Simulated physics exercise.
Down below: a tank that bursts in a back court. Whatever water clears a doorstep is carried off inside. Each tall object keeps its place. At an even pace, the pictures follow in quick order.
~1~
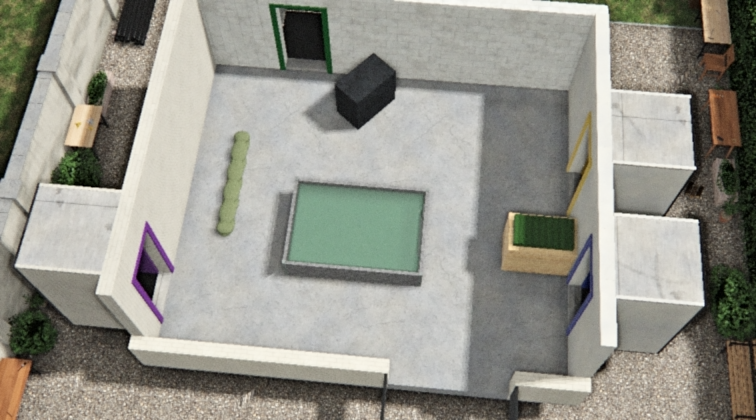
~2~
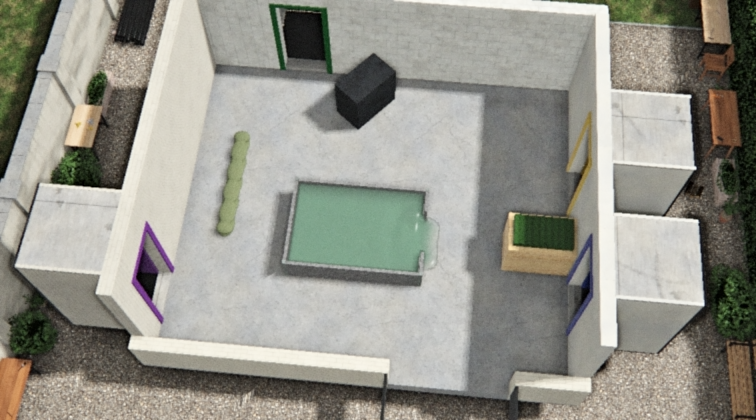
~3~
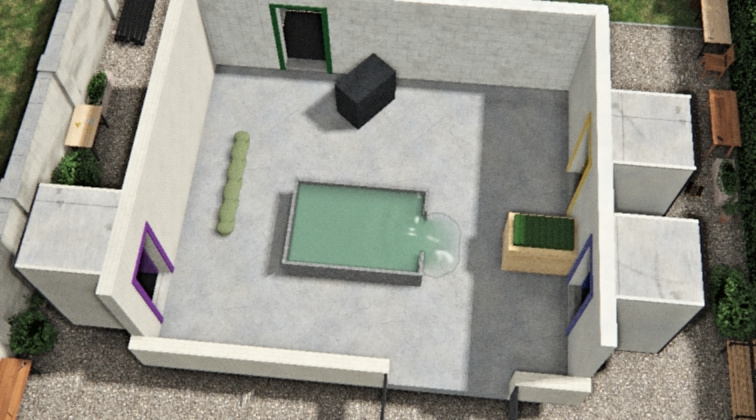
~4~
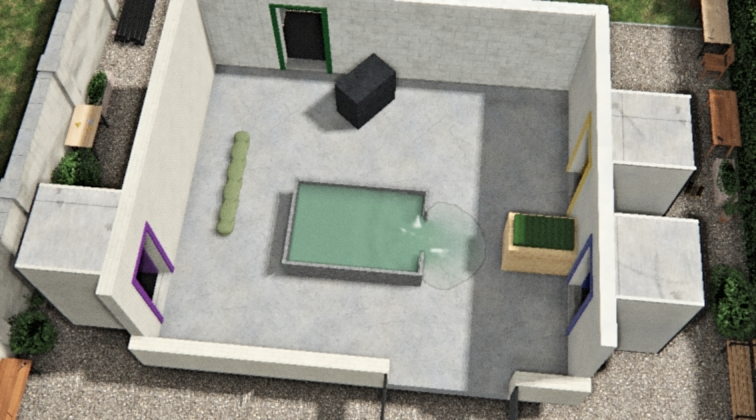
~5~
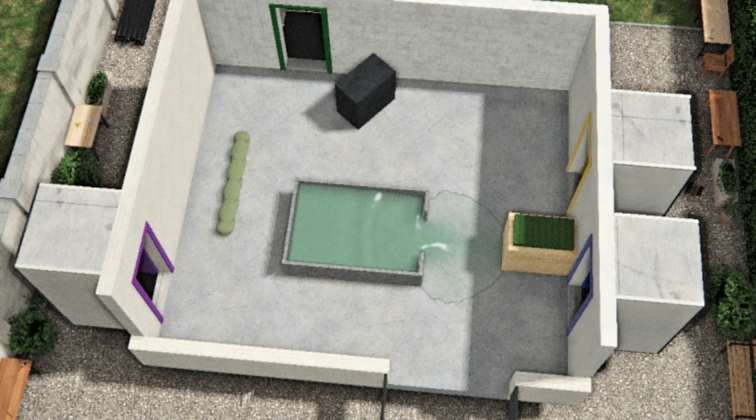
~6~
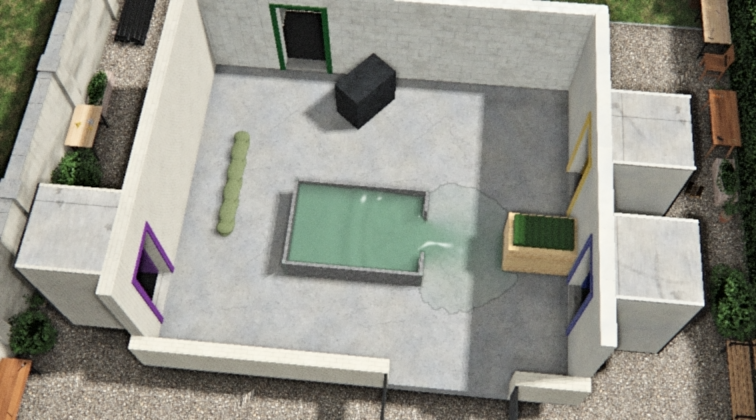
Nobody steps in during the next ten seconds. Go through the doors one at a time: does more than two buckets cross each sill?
Blue door: Over two buckets, yellow door: Over two buckets, green door: Two buckets at most, purple door: Two buckets at most.
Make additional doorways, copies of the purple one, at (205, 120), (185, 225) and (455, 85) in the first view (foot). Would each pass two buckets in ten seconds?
Stays below the line; stays below the line; stays below the line.
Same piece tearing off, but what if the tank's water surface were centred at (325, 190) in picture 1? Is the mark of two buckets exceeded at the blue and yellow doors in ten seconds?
Blue gets less, yellow gets more.
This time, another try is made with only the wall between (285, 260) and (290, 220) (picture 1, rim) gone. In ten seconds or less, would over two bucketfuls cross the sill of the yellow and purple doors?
Against the threshold, yellow misses it and purple beats it.
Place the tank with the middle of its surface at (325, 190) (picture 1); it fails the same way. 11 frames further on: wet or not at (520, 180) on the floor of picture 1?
My call for that spot: Swamped.
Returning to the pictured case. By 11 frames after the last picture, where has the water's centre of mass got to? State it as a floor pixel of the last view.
The balance point is around (407, 244).
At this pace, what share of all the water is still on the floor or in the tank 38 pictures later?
82 % or so.
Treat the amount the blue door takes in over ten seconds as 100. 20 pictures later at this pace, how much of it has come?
Around 30 in a hundred.
A moment on, water covers 15 % of the floor; the blue door wet at the sill, nothing in, the yellow door not reached, the green door not reached, the purple door not reached.
Next, water covers 25 % of the floor; the blue door under two buckets in, the yellow door over two buckets in, the green door not reached, the purple door not reached.
Then, water covers 30 % of the floor; the blue door over two buckets in, the yellow door over two buckets in, the green door not reached, the purple door not reached.
Later, water covers 40 % of the floor; the blue door over two buckets in, the yellow door far over two buckets in, the green door not reached, the purple door not reached.
In the end, water covers 50 % of the floor; the blue door far over two buckets in, the yellow door far over two buckets in, the green door not reached, the purple door not reached.
